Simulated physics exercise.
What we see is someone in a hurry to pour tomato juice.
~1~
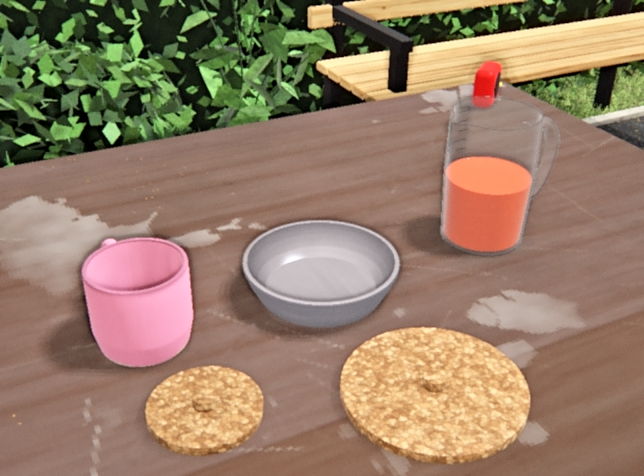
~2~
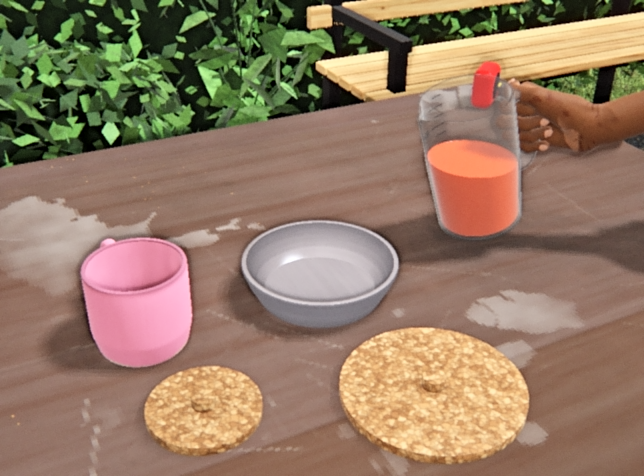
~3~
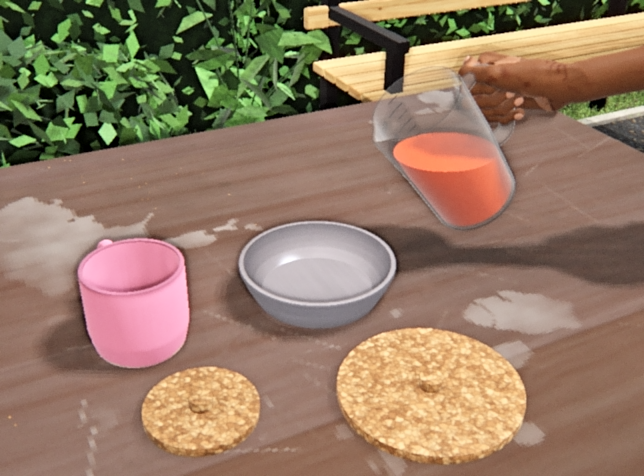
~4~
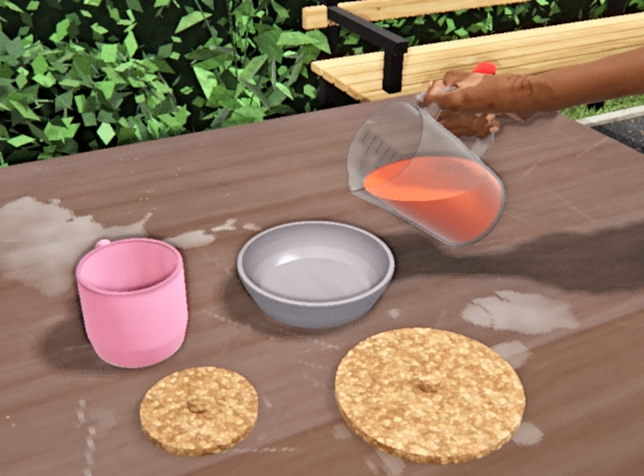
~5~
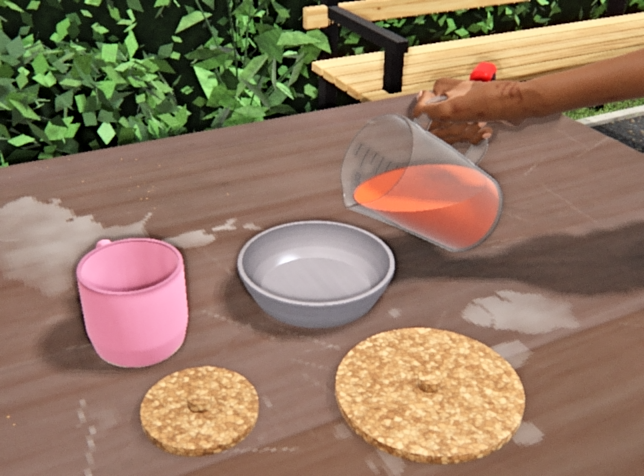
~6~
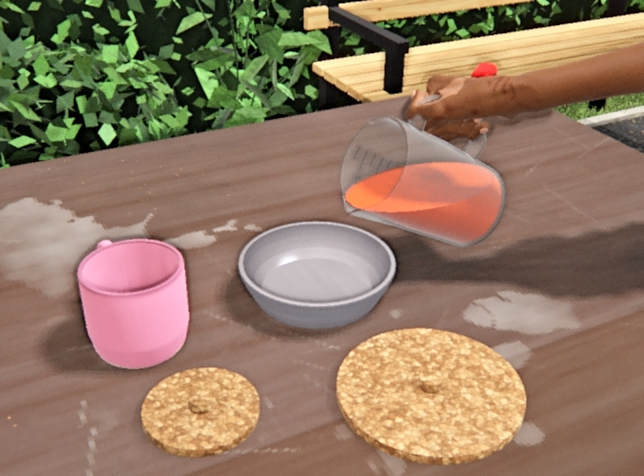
On an outdoor wooden table with a pink mug, a gray dish and two cork mats, a hand takes hold of a clear jug of orange-red liquid, lifts it and tilts it steeply to the left near the dish.
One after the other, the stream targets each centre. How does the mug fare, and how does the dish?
Outcome: The mug welcomes it. The dish welcomes it.
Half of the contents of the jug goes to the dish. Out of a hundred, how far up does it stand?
Level: Roughly 50% of the height.
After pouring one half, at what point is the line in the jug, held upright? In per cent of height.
It comes up to something like 25 percent.
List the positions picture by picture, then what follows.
In the first frame, nothing is moving yet; jug (489, 174) about half full; dish (321, 278) open; mug (141, 307) open.
In the second frame, the jug is picked up; jug about half full, surface at (473, 159); dish (320, 278) open.
In the third frame, tilting; jug (446, 150) tipped 35° with all of its load; mug (137, 308) open.
In the fourth frame, no stream yet; jug (427, 176) tipped 50° with all of its load; dish (316, 279) open.
In the fifth frame, still nothing leaves it; jug (422, 186) tipped 55° with all of its load; mug (136, 307) open.
In the sixth frame, on the point of pouring; jug (423, 185) tipped 60° with all of its load; dish (317, 279) open; mug (137, 308) open.
Next, the tomato juice goes into the dish.
After that, the tomato juice goes into the mug.
Finally, the dish has its share inside; the mug has its share inside.
